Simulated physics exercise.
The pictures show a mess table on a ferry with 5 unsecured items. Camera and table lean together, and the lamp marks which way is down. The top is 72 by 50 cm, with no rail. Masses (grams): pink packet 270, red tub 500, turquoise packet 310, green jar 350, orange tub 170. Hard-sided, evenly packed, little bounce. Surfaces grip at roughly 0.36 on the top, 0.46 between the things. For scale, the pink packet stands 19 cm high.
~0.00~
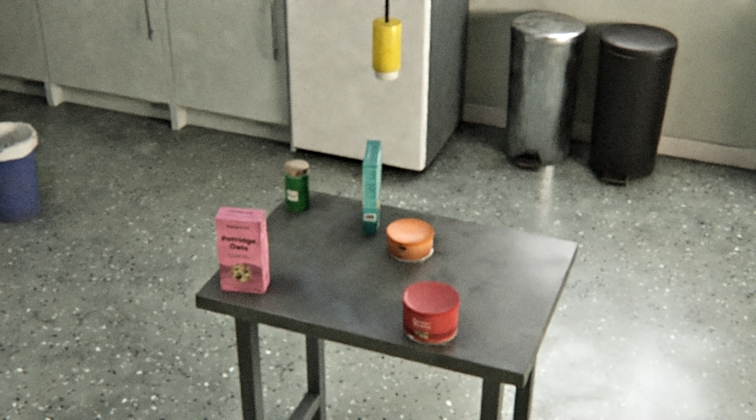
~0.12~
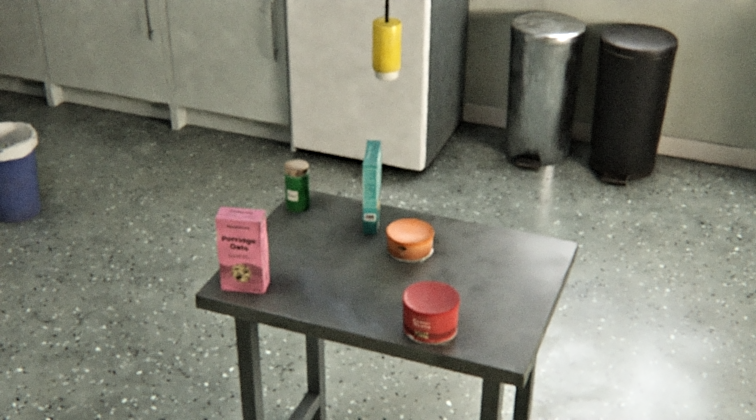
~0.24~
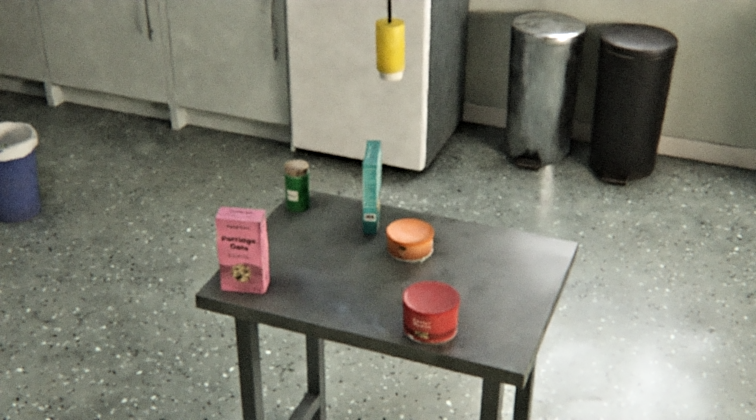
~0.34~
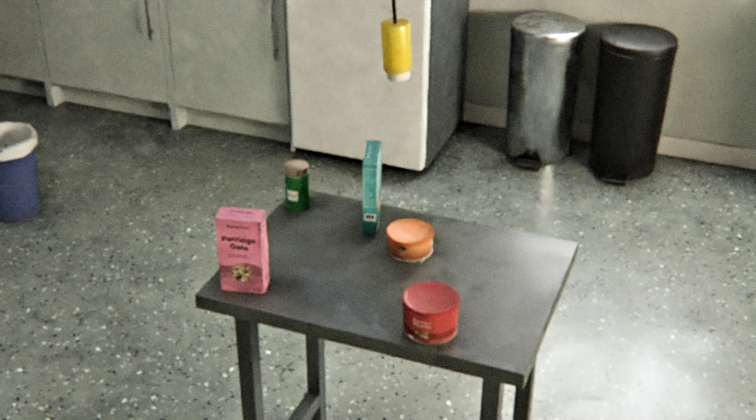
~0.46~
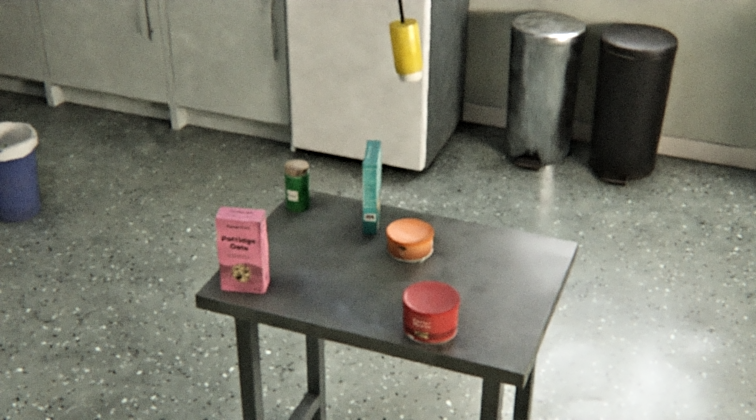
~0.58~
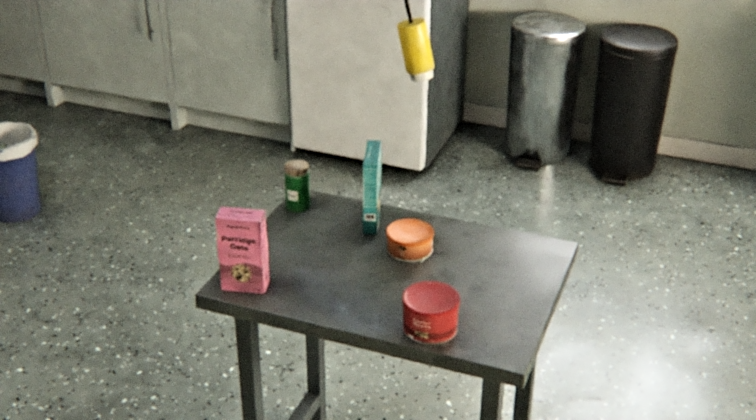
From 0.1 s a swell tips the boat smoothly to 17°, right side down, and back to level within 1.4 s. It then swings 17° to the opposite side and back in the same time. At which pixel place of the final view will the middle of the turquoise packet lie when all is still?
Look near (443, 220).
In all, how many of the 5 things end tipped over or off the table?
1 of them.
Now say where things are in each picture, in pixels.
The first picture shows boat level; turquoise packet (372, 187); pink packet (243, 251).
The second picture shows boat level; green jar (297, 186); orange tub (410, 240).
The third picture shows heel 2°, right side down; pink packet (243, 251); red tub (431, 313).
The fourth picture shows heel 4°, right side down; green jar (297, 186); orange tub (410, 240).
The fifth picture shows heel 9°, right side down; pink packet (243, 251); red tub (431, 313).
The sixth picture shows heel 13°, right side down; turquoise packet (372, 187); green jar (297, 186).
After 0.98 s, heel 14°, right side down; turquoise packet tipped 73° from how it sat near (418, 208).
After 1.08 s, heel 11°, right side down; turquoise packet on its side near (435, 219).
At rest (3.4 s), tipped over on the table, turquoise packet; the other 4 in place, give or take 5 cm. In the last view, turquoise packet near (443, 220).
